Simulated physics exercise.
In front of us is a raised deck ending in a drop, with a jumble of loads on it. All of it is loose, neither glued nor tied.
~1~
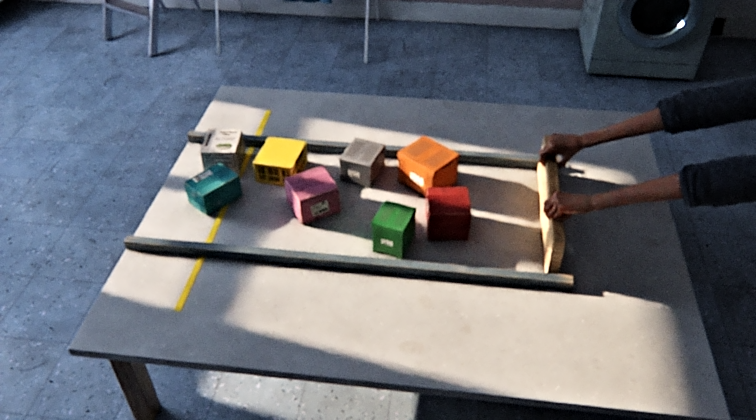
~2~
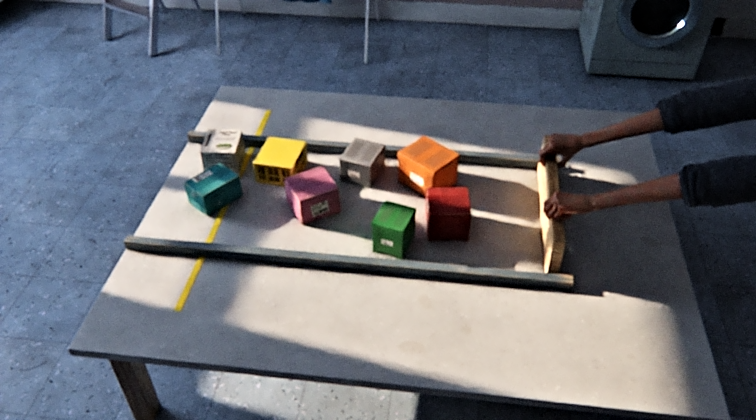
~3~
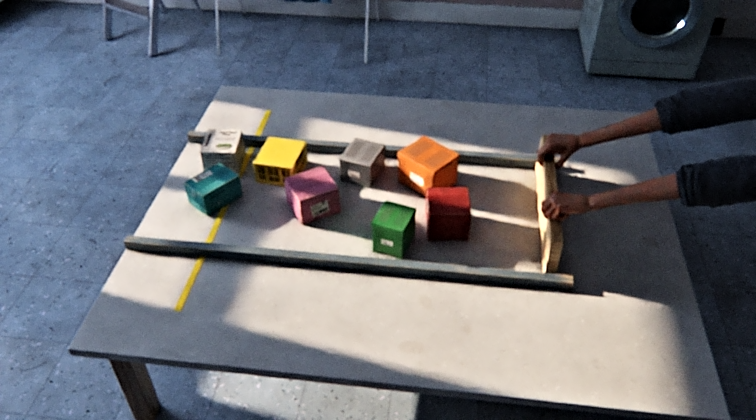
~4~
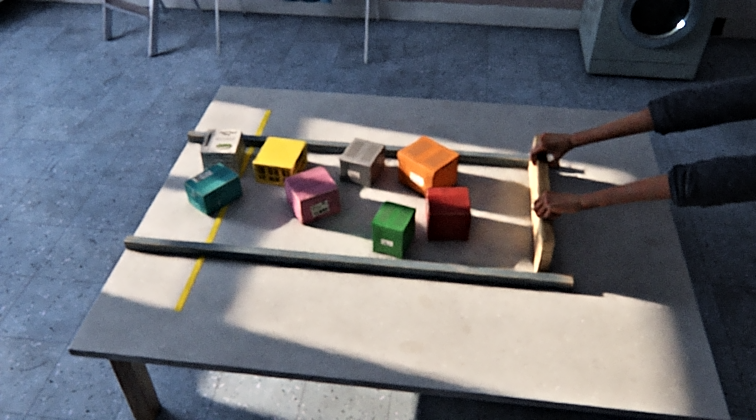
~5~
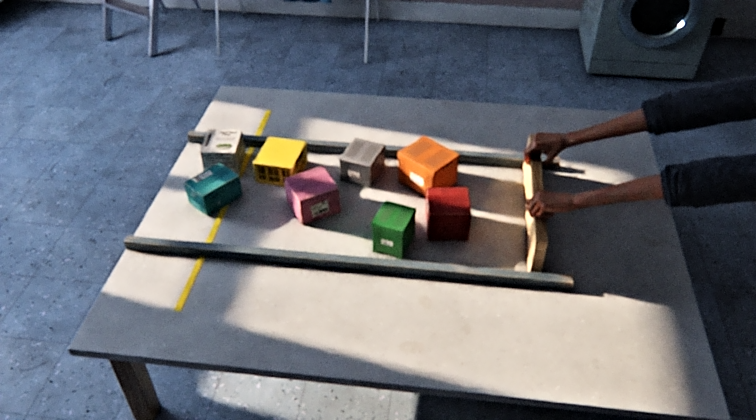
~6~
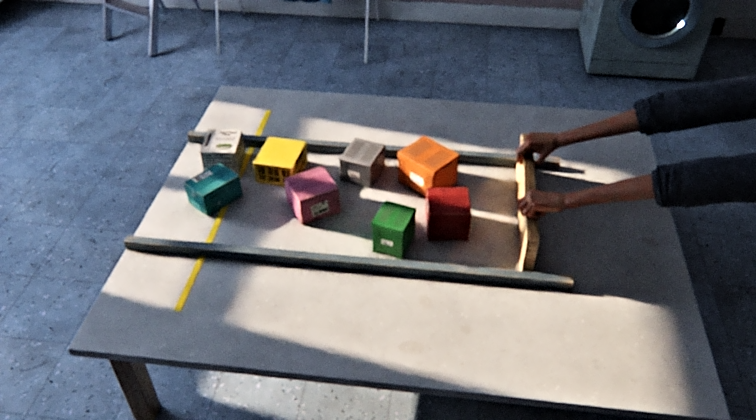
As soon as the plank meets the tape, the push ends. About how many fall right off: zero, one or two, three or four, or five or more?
I reckon the ones pushed off reach three but not past four.
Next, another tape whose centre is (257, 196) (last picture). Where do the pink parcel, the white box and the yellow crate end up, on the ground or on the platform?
The pink parcel is kept; the white box drops off; the yellow crate tumbles off.
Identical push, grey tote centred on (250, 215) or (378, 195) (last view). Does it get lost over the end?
Note, in order: Ends up still on; ends up still on.
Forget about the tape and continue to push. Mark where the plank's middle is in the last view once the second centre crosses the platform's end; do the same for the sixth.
About (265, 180) and about (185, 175).
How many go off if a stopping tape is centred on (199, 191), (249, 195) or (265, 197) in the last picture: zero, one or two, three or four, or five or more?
Well, in the order given, it's five or over, 3 or 4 and just one or two.
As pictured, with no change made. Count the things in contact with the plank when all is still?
Tally at the end: 3.
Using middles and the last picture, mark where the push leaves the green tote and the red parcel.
In the last picture, roughly (190, 223) and (204, 192).
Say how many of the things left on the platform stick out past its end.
The total would be 2.
Soon after, none off yet; white box at rest near (224, 152); turquoise parcel at rest near (214, 189); yellow crate at rest near (281, 162).
In the end, the number that fall off is three or four; gone, yellow crate, turquoise parcel and white box.
